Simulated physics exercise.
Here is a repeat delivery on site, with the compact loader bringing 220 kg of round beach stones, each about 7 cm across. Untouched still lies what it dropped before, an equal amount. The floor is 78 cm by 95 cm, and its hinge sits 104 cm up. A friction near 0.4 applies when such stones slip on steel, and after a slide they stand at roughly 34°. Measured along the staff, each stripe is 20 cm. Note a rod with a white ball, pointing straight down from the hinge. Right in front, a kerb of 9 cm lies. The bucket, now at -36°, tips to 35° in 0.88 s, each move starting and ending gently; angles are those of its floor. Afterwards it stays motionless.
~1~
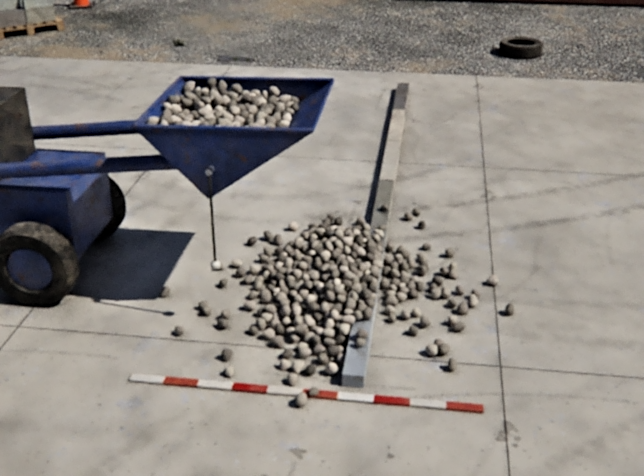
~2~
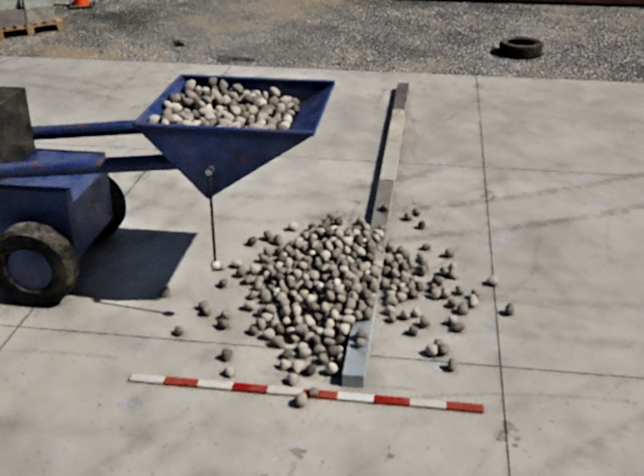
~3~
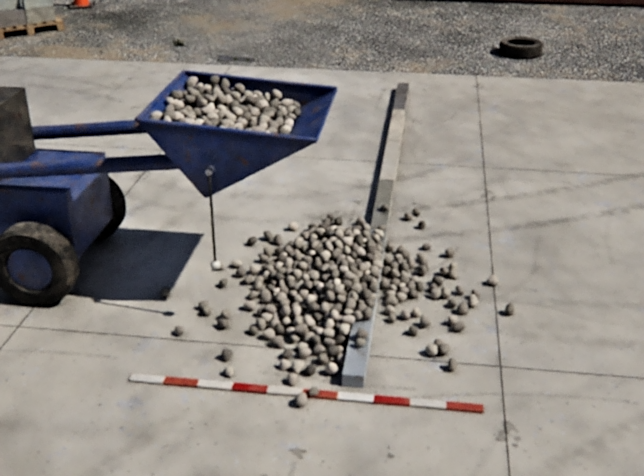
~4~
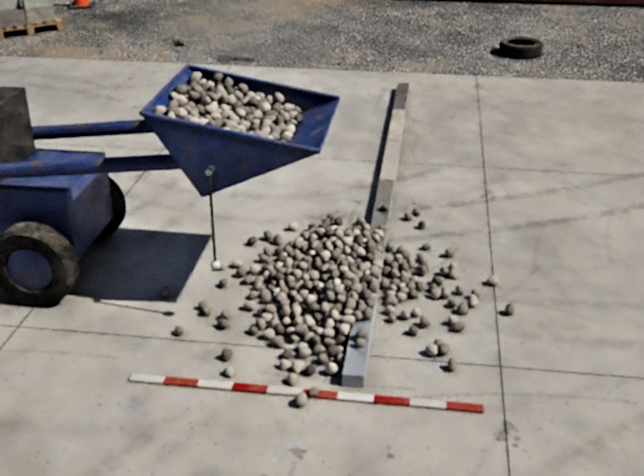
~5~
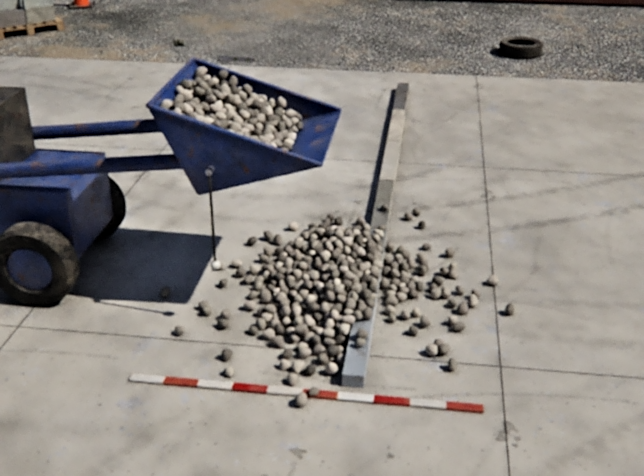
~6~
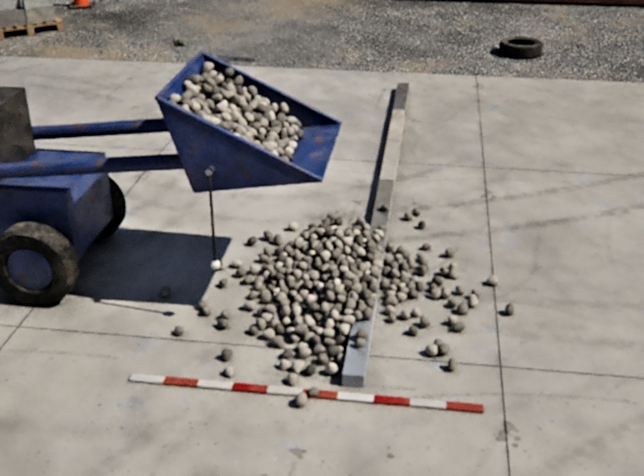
A blue loader bucket full of round stones tilts gradually forward, its right-hand lip lowering and its back edge rising as the stones stay inside, above an unmoving pile of similar stones heaped against and across a low kerb.
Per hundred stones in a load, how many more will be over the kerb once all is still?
57.
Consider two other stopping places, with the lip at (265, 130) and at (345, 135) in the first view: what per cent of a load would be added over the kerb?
15 % and 90 %.
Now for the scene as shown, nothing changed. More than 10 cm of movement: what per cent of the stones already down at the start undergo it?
15 per cent.
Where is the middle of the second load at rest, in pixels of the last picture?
Around (385, 277).
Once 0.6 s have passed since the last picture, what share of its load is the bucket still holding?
Held: Around 70 % of the load.
Then, 0.3 s after the last picture the floor is at 24°; in per cent of one load, 100 in the bucket, 89 on this side of the kerb, 11 over the kerb; the foremost stones are at (473, 297).
Then, 0.6 s after the last picture the floor is at 35°; in per cent of one load, 70 in the bucket, 119 on this side of the kerb, 11 over the kerb; the foremost stones are at (473, 297).
Then, 1.0 s after the last picture the floor is at 35°; in per cent of one load, 16 in the bucket, 150 on this side of the kerb, 34 over the kerb; the foremost stones are at (476, 299).
Then, 3.3 s after the last picture the floor is at 35°; in per cent of one load, 0 in the bucket, 131 on this side of the kerb, 69 over the kerb; the foremost stones are at (602, 306). Net gain over the kerb, 57.
